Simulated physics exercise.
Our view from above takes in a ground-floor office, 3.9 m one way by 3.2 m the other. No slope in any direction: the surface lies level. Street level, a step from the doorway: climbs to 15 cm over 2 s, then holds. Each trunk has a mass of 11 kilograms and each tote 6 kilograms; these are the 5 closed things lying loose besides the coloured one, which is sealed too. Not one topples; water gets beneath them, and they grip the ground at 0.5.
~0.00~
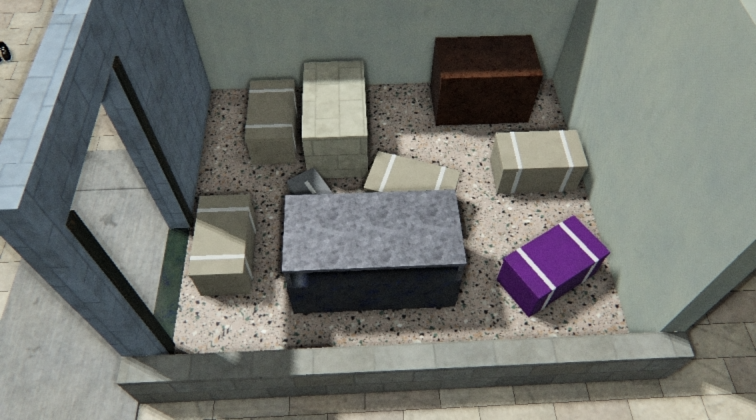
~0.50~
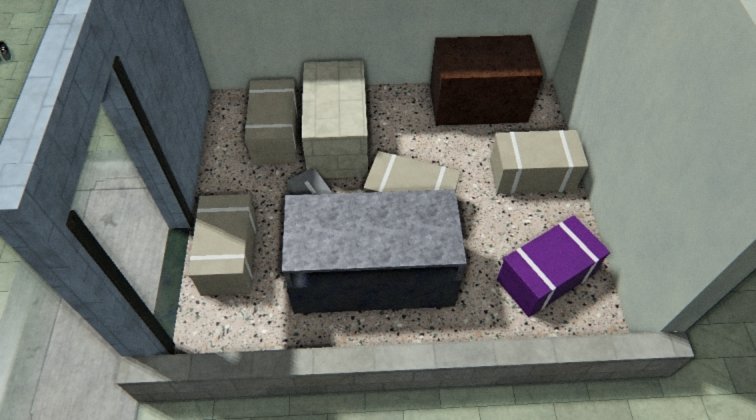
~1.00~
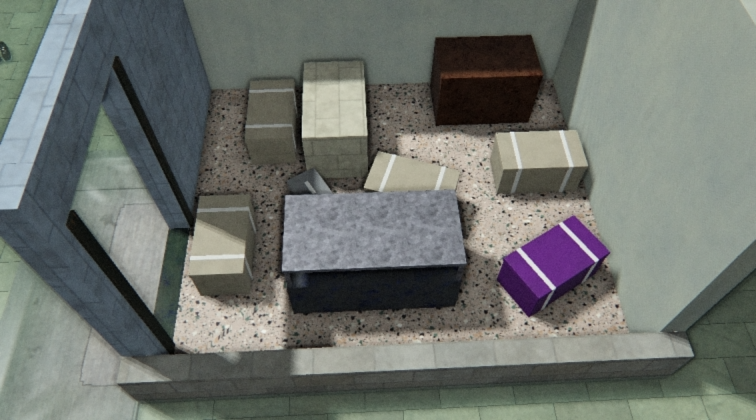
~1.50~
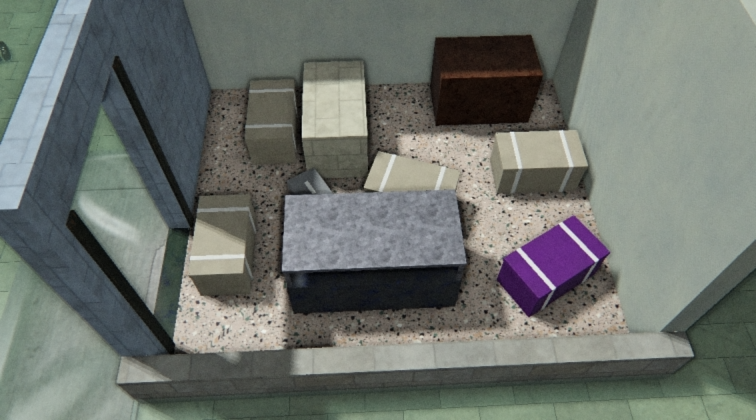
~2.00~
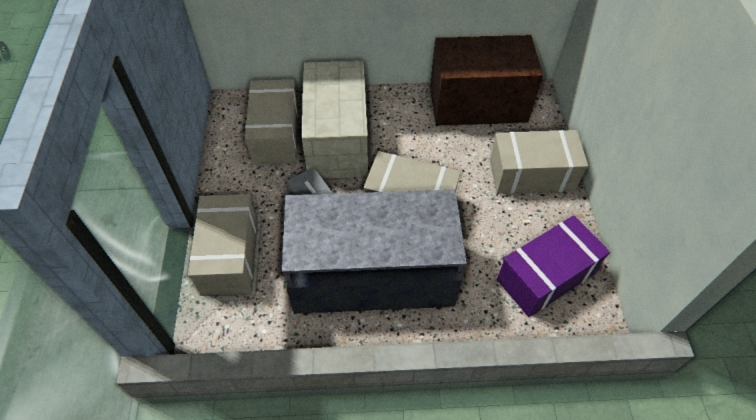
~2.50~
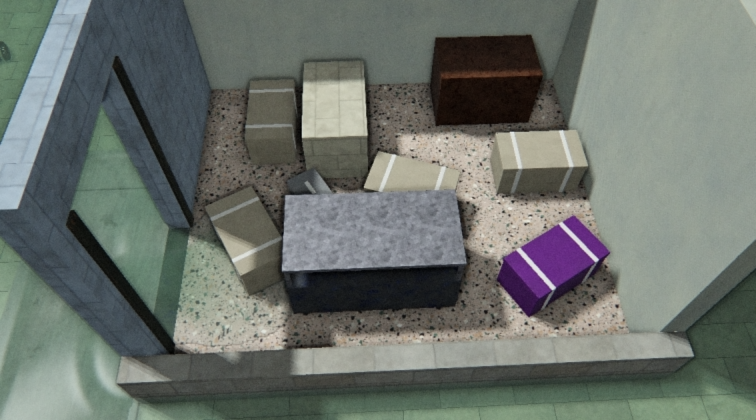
A small ground-floor office with a speckled floor and pale walls is seen from above by a camera that stays still. A grey-topped desk stands near the middle, with beige strapped boxes around it, a reddish-brown chest at the back and a purple trunk at right. Greenish water spreads over the paving outside, then enters through the left doorway, and the beige box beside it swivels toward the desk.
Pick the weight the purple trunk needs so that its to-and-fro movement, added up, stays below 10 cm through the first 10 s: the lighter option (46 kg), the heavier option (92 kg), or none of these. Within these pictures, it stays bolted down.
Pick: The lighter option.
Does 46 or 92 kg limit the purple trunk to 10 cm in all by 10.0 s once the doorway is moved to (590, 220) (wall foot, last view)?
Result: Lighter option suffices.
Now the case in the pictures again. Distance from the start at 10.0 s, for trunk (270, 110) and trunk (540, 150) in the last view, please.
40 cm and 40 cm respectively.
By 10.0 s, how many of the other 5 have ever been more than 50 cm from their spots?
Answer: 3.
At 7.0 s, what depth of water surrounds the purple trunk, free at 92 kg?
6 cm, roughly.
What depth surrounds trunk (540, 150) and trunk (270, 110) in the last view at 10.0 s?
Some 7 cm at the first, some 10 cm at the second.
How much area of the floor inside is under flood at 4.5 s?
Near 5.0 m2 in all.
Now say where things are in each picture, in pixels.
The first picture shows the purple trunk at (557, 255), on the bottom; 0.0 m2 under water; 0 of 6 have shifted.
The second picture shows the purple trunk at (557, 255), on the bottom; 0.0 m2 under water; 0 of 6 have shifted.
The third picture shows the purple trunk at (557, 255) rests on the ground; water covers 0.0 m2; 0 of 6 have shifted.
The fourth picture shows the purple trunk at (557, 255) rests on the ground; water covers 0.0 m2; 0 of 6 have shifted.
The fifth picture shows the purple trunk at (557, 255), on the bottom; 0.2 m2 under water; 0 of 6 have shifted.
The sixth picture shows the purple trunk at (557, 255) rests on the ground; 0.8 m2 under water; 1 of 6 have shifted.
After 3.5 s the purple trunk would be 0 cm from its start with 46 kg and 0 cm from its start with 92 kg; 0 cm of water round it then.
After 4.5 s the purple trunk would be 0 cm from its start with 46 kg and 0 cm from its start with 92 kg; 1 cm of water round it then.
After 7.0 s the purple trunk would be 0 cm from its start with 46 kg and 0 cm from its start with 92 kg; 6 cm of water round it then.
After 10.0 s the purple trunk would be 0 cm from its start with 46 kg and 0 cm from its start with 92 kg; 8 cm of water round it then.
